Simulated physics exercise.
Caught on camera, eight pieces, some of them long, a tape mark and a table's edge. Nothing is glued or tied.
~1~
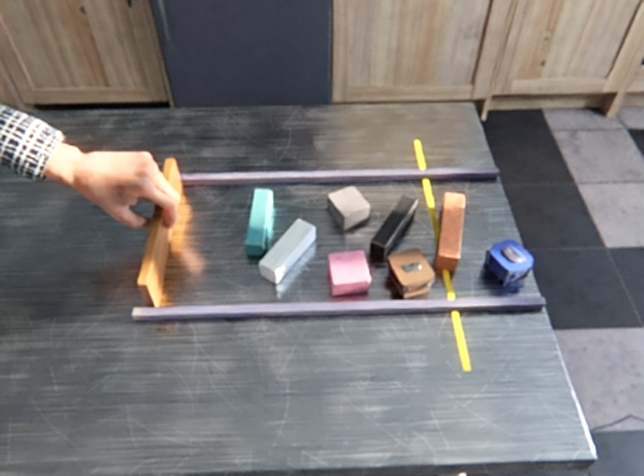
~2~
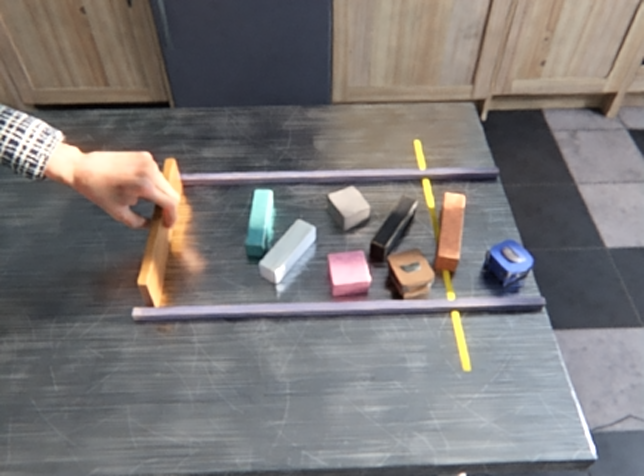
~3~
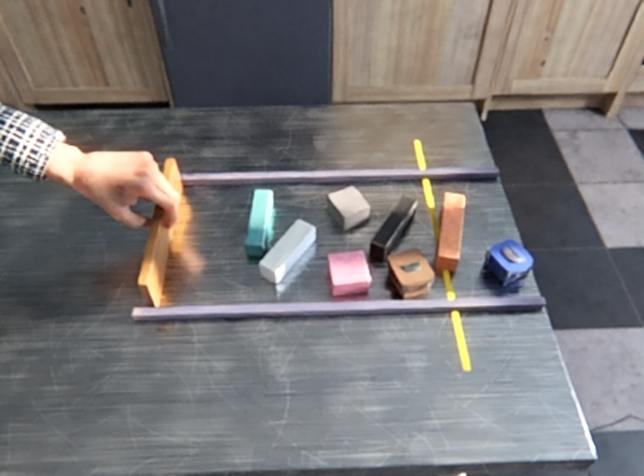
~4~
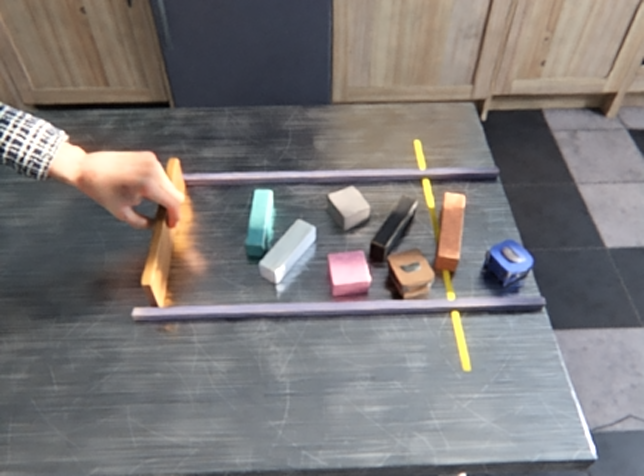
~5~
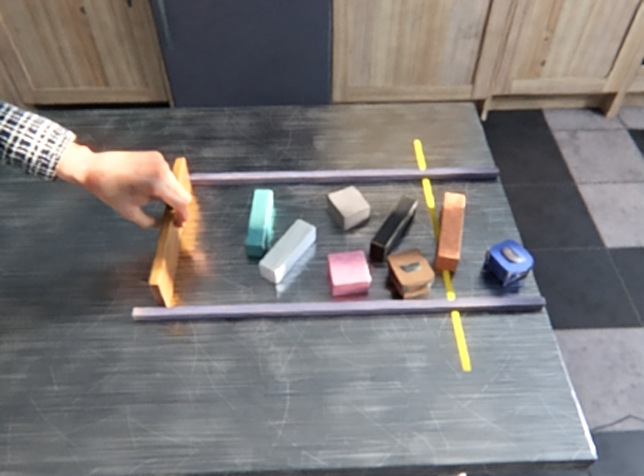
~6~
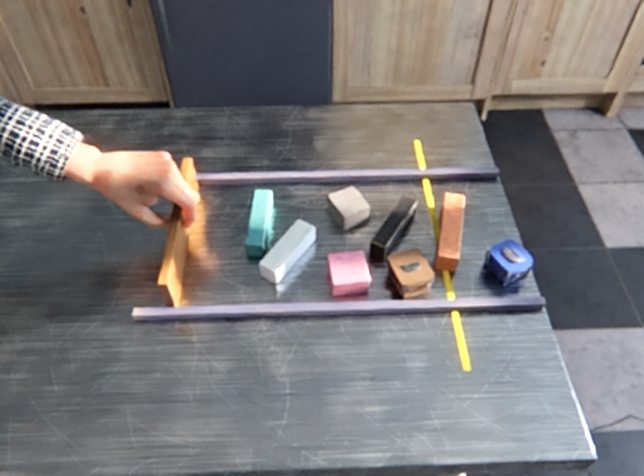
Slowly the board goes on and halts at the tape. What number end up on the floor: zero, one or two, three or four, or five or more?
In the end the number that fall off is one or two.
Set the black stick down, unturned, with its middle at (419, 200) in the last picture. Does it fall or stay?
It is kept.
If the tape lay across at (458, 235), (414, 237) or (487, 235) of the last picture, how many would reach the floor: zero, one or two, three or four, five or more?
For each place: Three to four; one or two; at least five.
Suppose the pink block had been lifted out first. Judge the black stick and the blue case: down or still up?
The black stick is kept, the blue case is lost.
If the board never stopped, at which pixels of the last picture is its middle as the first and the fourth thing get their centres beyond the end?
First at (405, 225), next at (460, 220).
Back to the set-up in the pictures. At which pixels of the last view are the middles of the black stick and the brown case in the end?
Near (495, 225) and (530, 265).
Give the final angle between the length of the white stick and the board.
Roughly 30° out of line.
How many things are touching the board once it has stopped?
The number is 2.
Soon after, none off yet; blue case at rest near (508, 263); orange bar at rest near (450, 231); brown case at rest near (409, 274).
In the end, the number that fall off is one or two; gone, orange bar and blue case.
